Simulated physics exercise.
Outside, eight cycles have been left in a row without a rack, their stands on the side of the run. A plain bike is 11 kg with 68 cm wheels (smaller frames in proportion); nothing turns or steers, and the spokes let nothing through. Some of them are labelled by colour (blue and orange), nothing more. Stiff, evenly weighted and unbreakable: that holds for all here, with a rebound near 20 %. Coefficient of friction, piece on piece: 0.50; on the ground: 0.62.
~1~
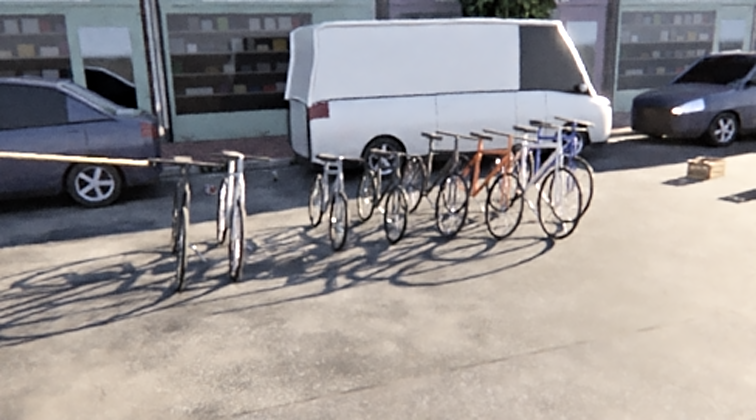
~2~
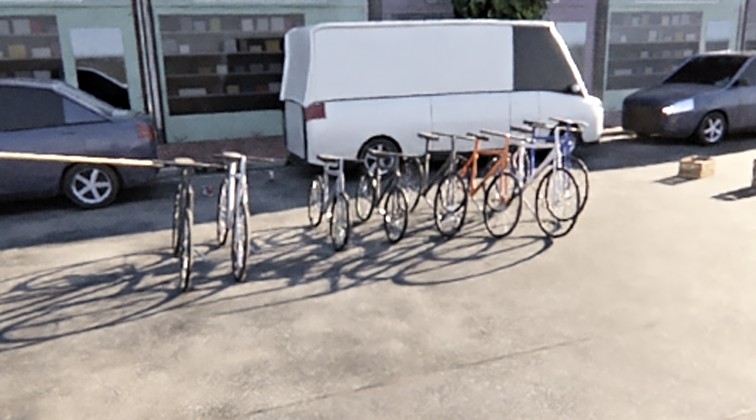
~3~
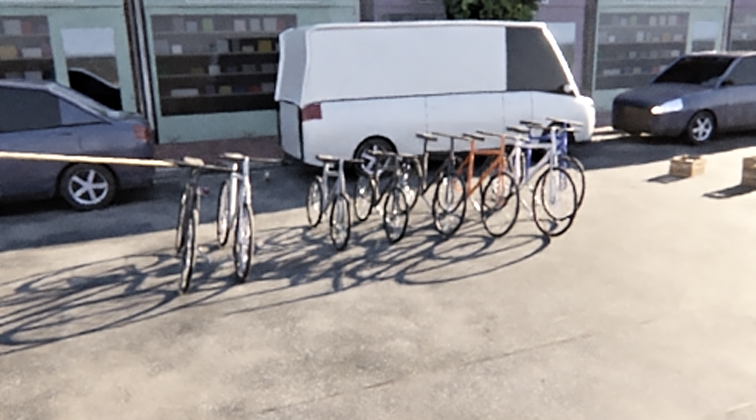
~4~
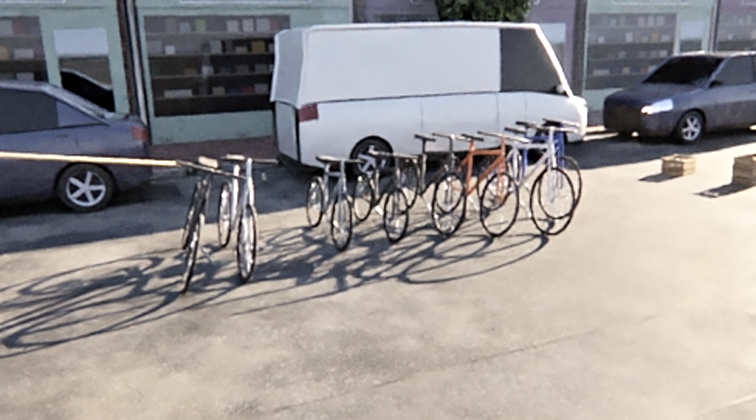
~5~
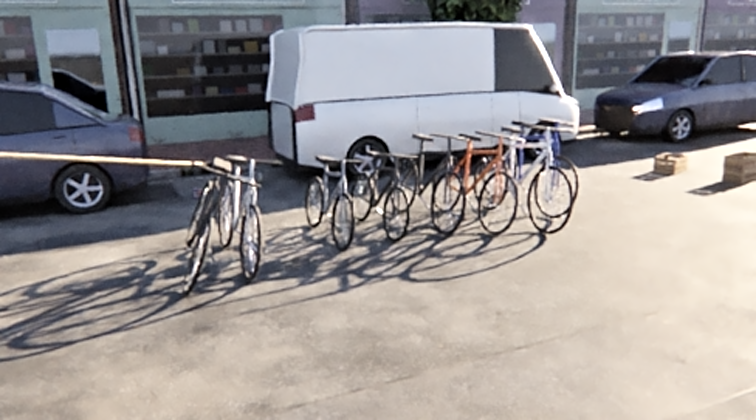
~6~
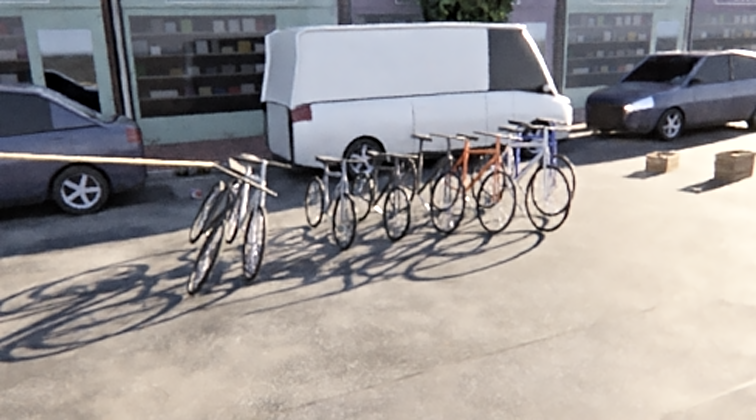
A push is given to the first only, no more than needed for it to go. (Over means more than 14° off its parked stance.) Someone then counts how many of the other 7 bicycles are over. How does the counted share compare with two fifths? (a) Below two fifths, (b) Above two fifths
Option b: Above two fifths.
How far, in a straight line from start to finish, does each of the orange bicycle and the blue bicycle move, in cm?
Roughly orange 60, blue 60.
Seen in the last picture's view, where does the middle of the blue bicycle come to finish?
Its centre ends up near pixel (566, 179) in the last picture.
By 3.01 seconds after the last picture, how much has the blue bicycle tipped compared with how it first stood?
Around 0° from its start.
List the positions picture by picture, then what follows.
In the first frame (places mark the middle of the side facing us; the camera moves round a little), pole end (151, 165) 14 cm from the first bicycle; orange bicycle (456, 172); blue bicycle (596, 177); the rest undisturbed.
The second frame shows pole end (166, 165) 35 mm from the first bicycle; blue bicycle (591, 176).
The third frame shows pole end (180, 165) pushing; orange bicycle (451, 173); the rest undisturbed.
The fourth frame shows pole end pushing; orange bicycle (451, 172); the rest undisturbed.
The fifth frame shows pole end (209, 165) pushing; orange bicycle (450, 172); the rest undisturbed.
The sixth frame shows pole end stopped; orange bicycle (448, 172); blue bicycle (577, 173); steepest lean 6°, the bicycle at (268, 231); one has shifted.
Then, 0.49 s after the last picture, 1 of the 7 other bicycles over.
Then, 1.45 s after the last picture, 3 of the 7 other bicycles over.
Then, 3.01 s after the last picture, 6 of the 7 other bicycles over; orange bicycle leaning 34°.
Then, 3.79 s after the last picture, 7 of the 7 other bicycles over; blue bicycle leaning 72°; orange bicycle leaning 61°.
At rest, 7 of the 7 other bicycles over; blue bicycle leaning 72°; orange bicycle leaning 65°. That is 100 per cent. Not one is left standing. As the last picture would show them, middles, blue bicycle near (566, 179), orange bicycle near (518, 186).
